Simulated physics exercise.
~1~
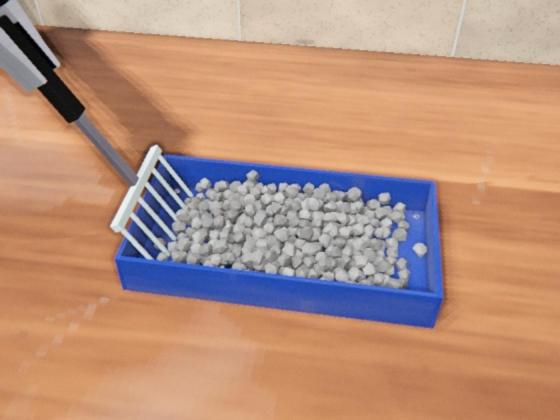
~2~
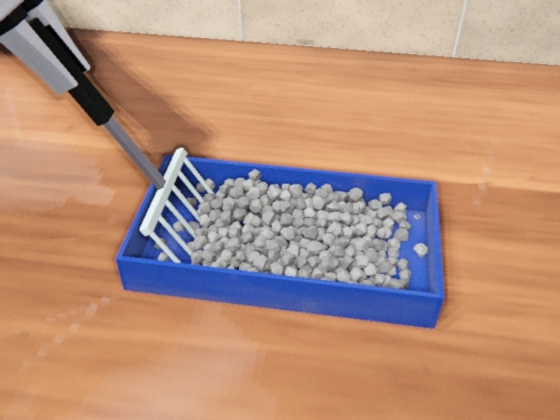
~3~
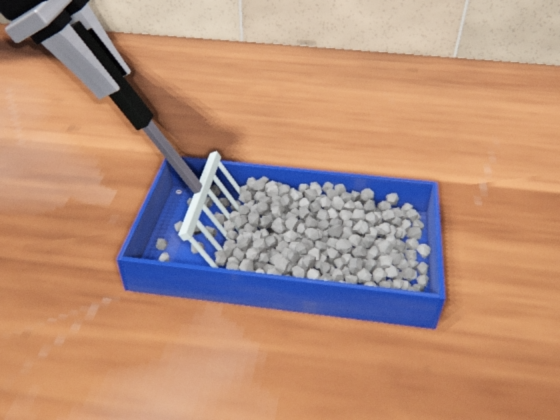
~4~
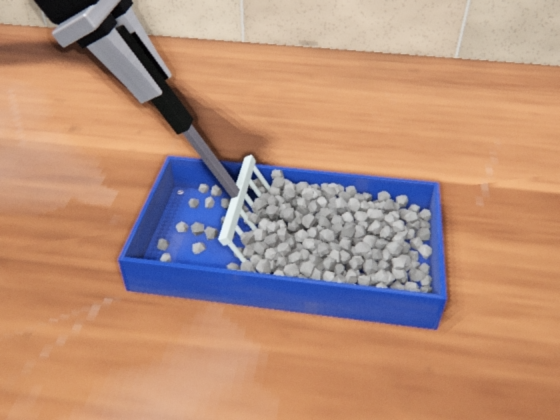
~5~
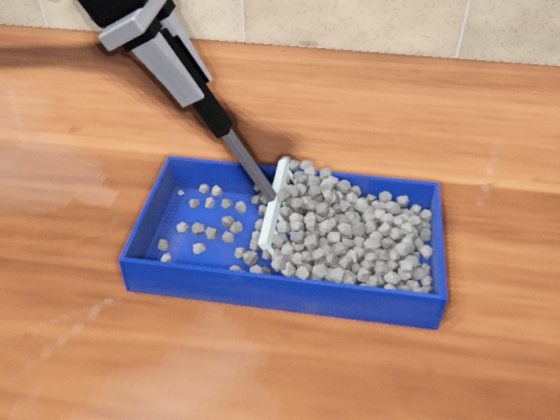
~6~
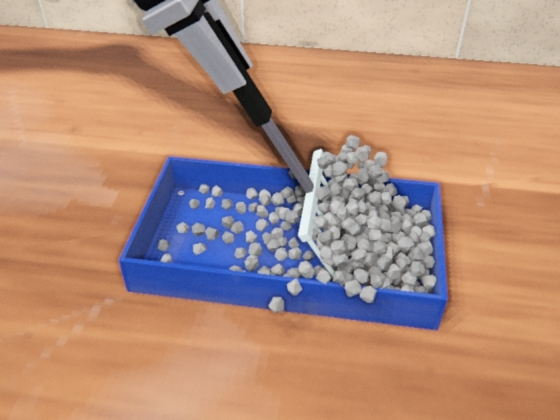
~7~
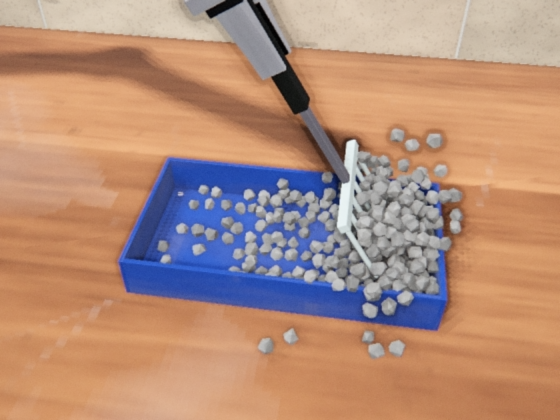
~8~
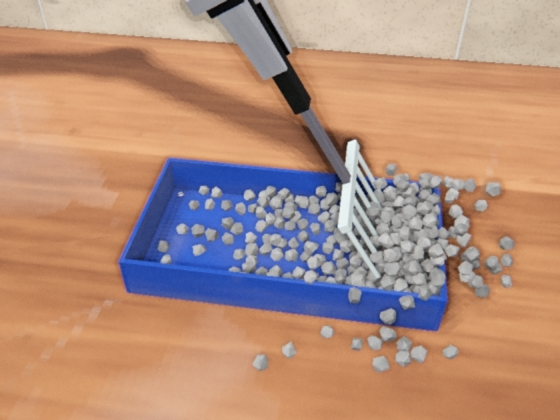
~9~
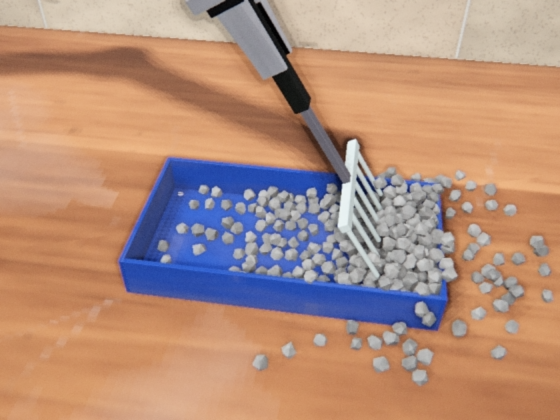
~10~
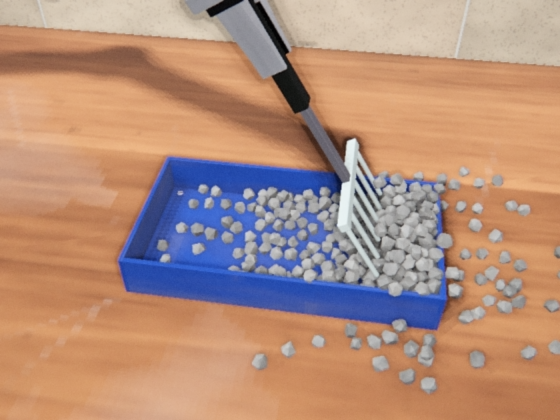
The footage shows a robot arm dragging a white rake rightward through grey pebbles in a blue tray, heaping them against the far end until some spill over the edges. The rake stops near the right end, leaving most pebbles in the tray and others scattered on the wooden surface.
